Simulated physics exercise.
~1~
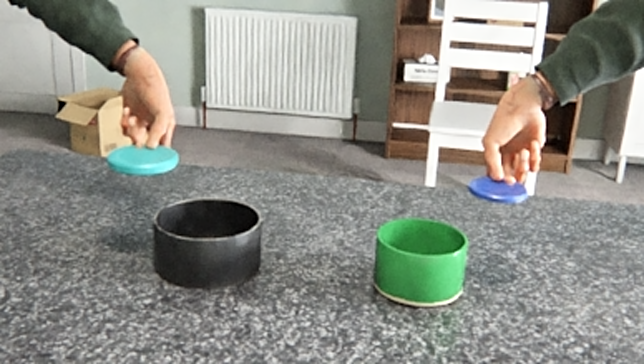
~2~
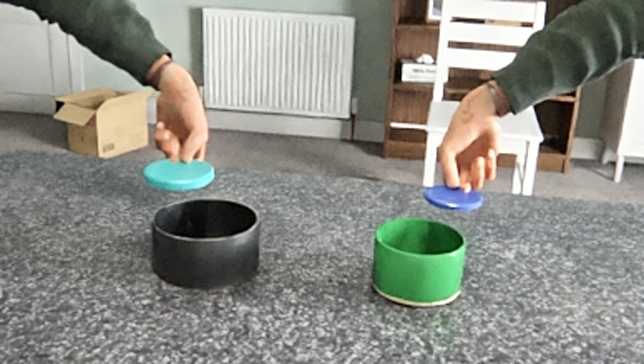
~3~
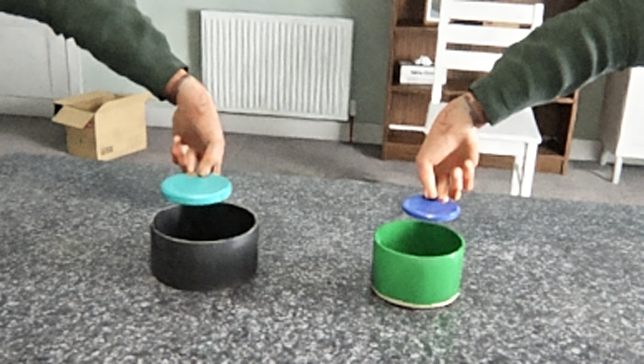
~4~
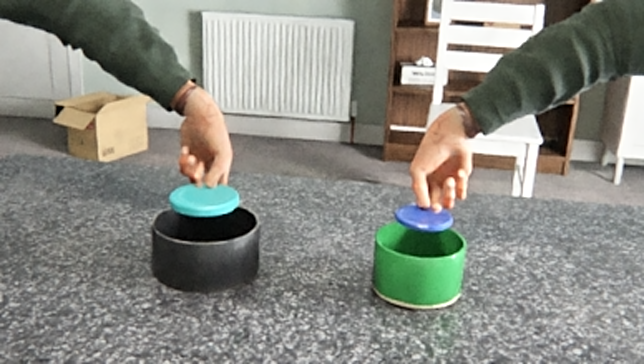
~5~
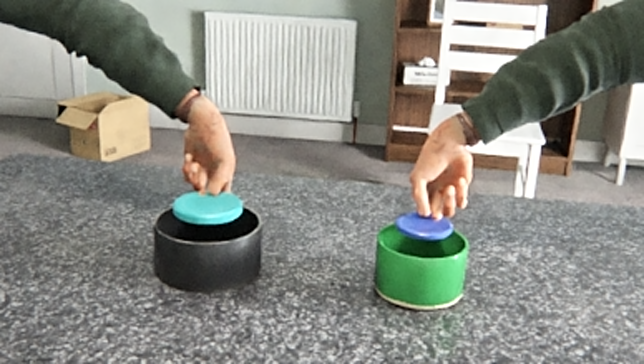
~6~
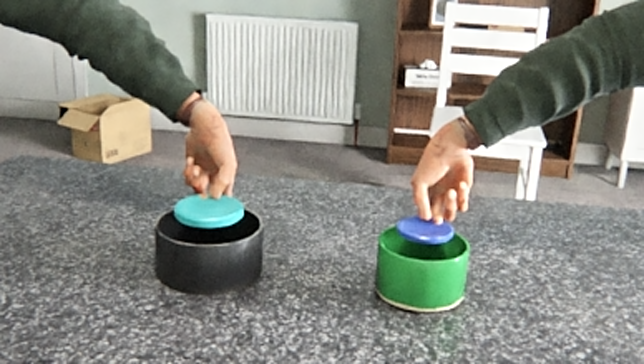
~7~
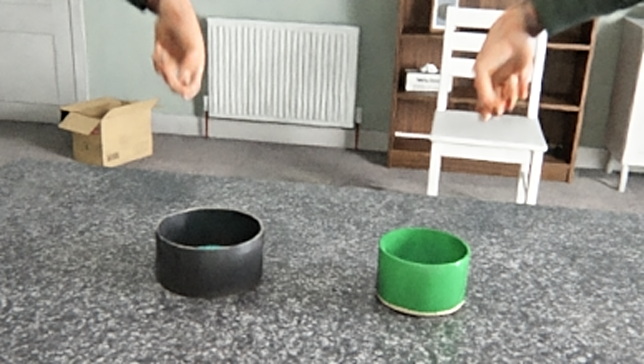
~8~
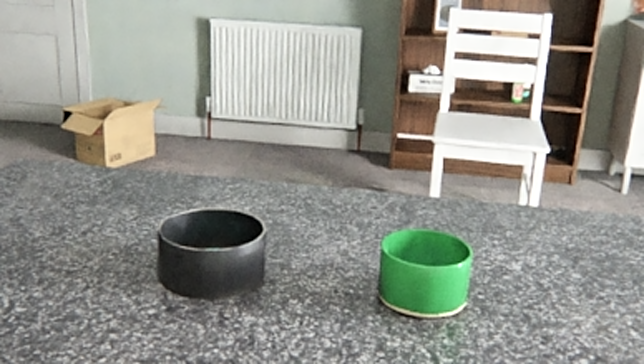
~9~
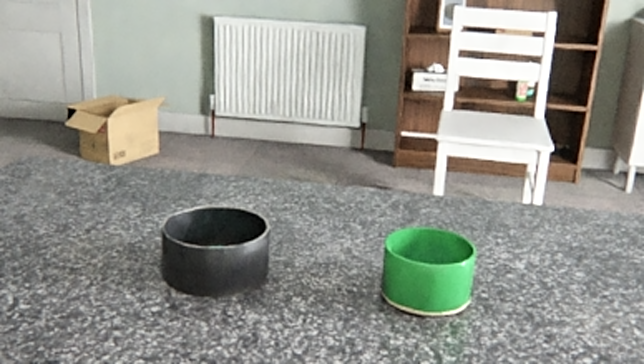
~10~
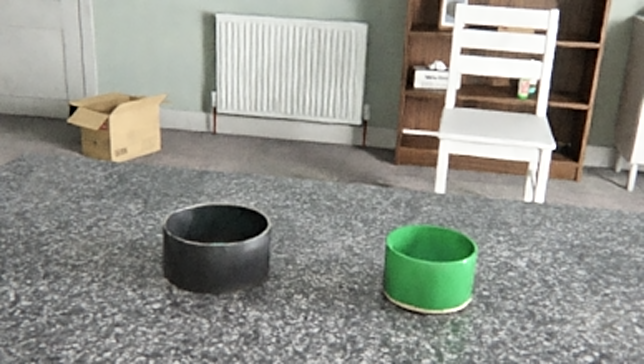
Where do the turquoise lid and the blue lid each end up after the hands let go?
The turquoise lid falls inside the black container, and the blue lid falls inside the green one, so neither stays on a rim.
